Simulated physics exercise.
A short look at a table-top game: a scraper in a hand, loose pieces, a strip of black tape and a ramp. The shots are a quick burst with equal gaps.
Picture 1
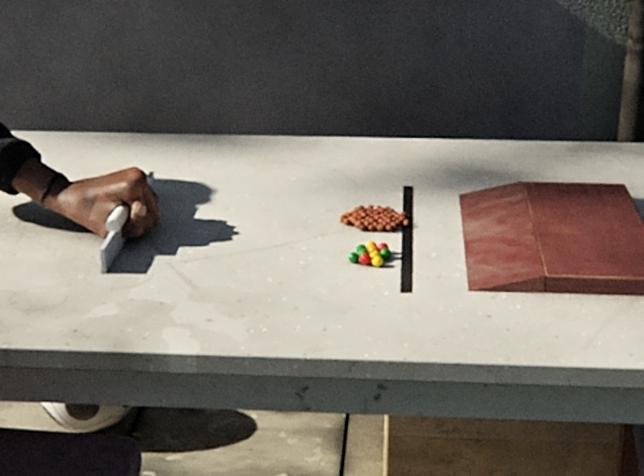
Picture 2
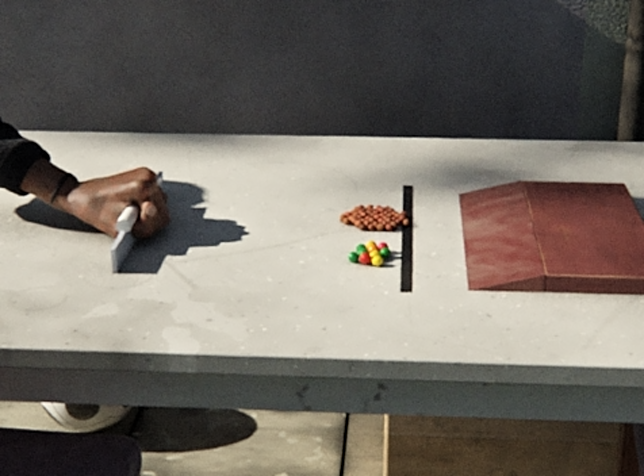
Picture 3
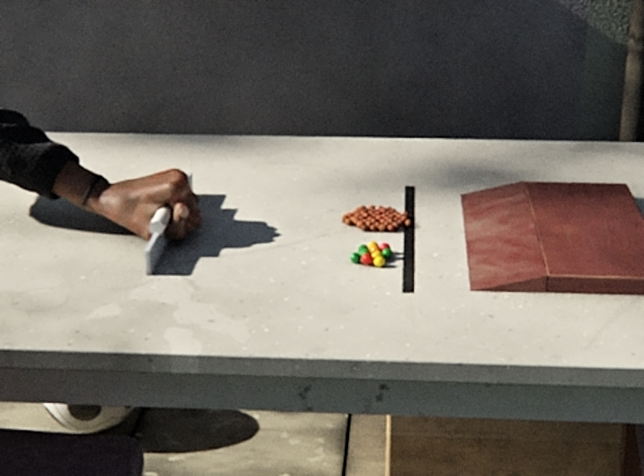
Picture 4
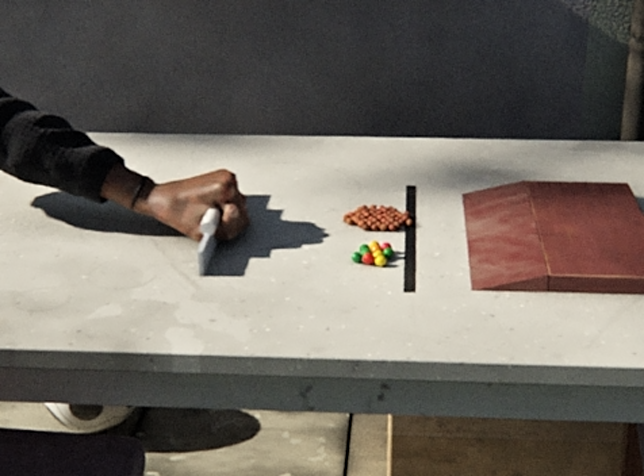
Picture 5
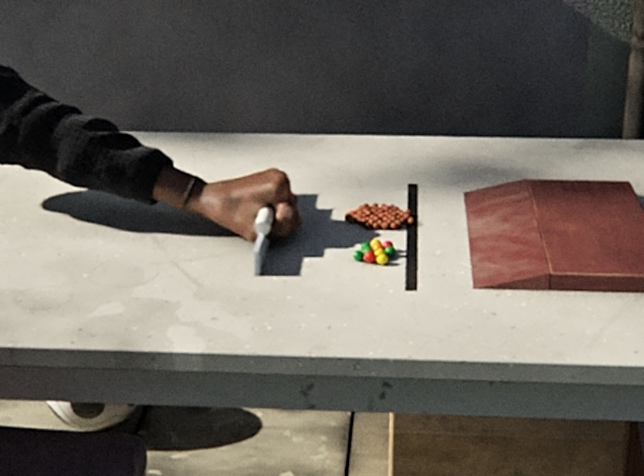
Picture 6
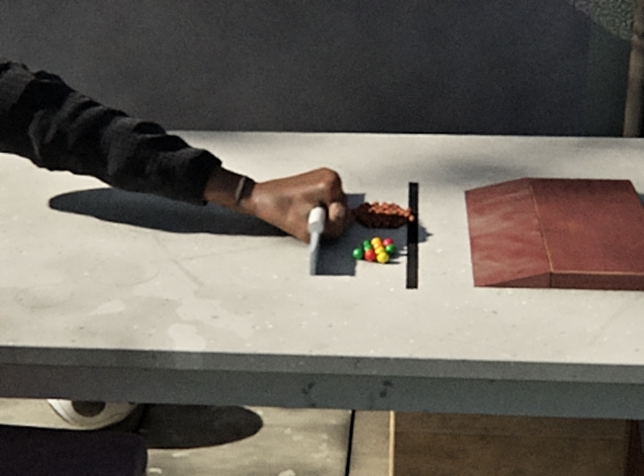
On a pale table-top in sunlight, a hand grips a scraper at the left, with two small piles, one reddish-brown and one multicoloured, beside a black strip and a dark red ramp. The hand slides the scraper rightward across the bare surface, slowly at first, then faster, until it is close beside the piles.
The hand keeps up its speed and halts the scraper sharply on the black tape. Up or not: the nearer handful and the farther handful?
Here the nearer handful sends pieces over the top, and the farther handful sends pieces over the top.
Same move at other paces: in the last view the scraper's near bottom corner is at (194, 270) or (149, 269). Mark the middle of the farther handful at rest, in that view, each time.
Around (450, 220) in the first try, (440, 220) in the second.
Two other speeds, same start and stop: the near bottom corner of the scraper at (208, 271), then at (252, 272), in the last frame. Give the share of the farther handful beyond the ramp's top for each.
About 0 and 0 per cent.
Then, 0.07 s past the last view, scraper still moving, near (383, 209); nearer handful all short of the ramp; farther handful all short of the ramp.
Then, 0.16 s past the last view, scraper stopped at the black tape; nearer handful about half on the ramp, about half short of the ramp; farther handful a small part past the top, most on the ramp, about a quarter short of the ramp.
Then, 0.44 s past the last view, scraper stopped at the black tape; nearer handful all past the top; farther handful about two thirds past the top, about a third on the ramp.
Finally, scraper stopped at the black tape; nearer handful all past the top; farther handful about two thirds past the top, a small part on the ramp, about a quarter short of the ramp.
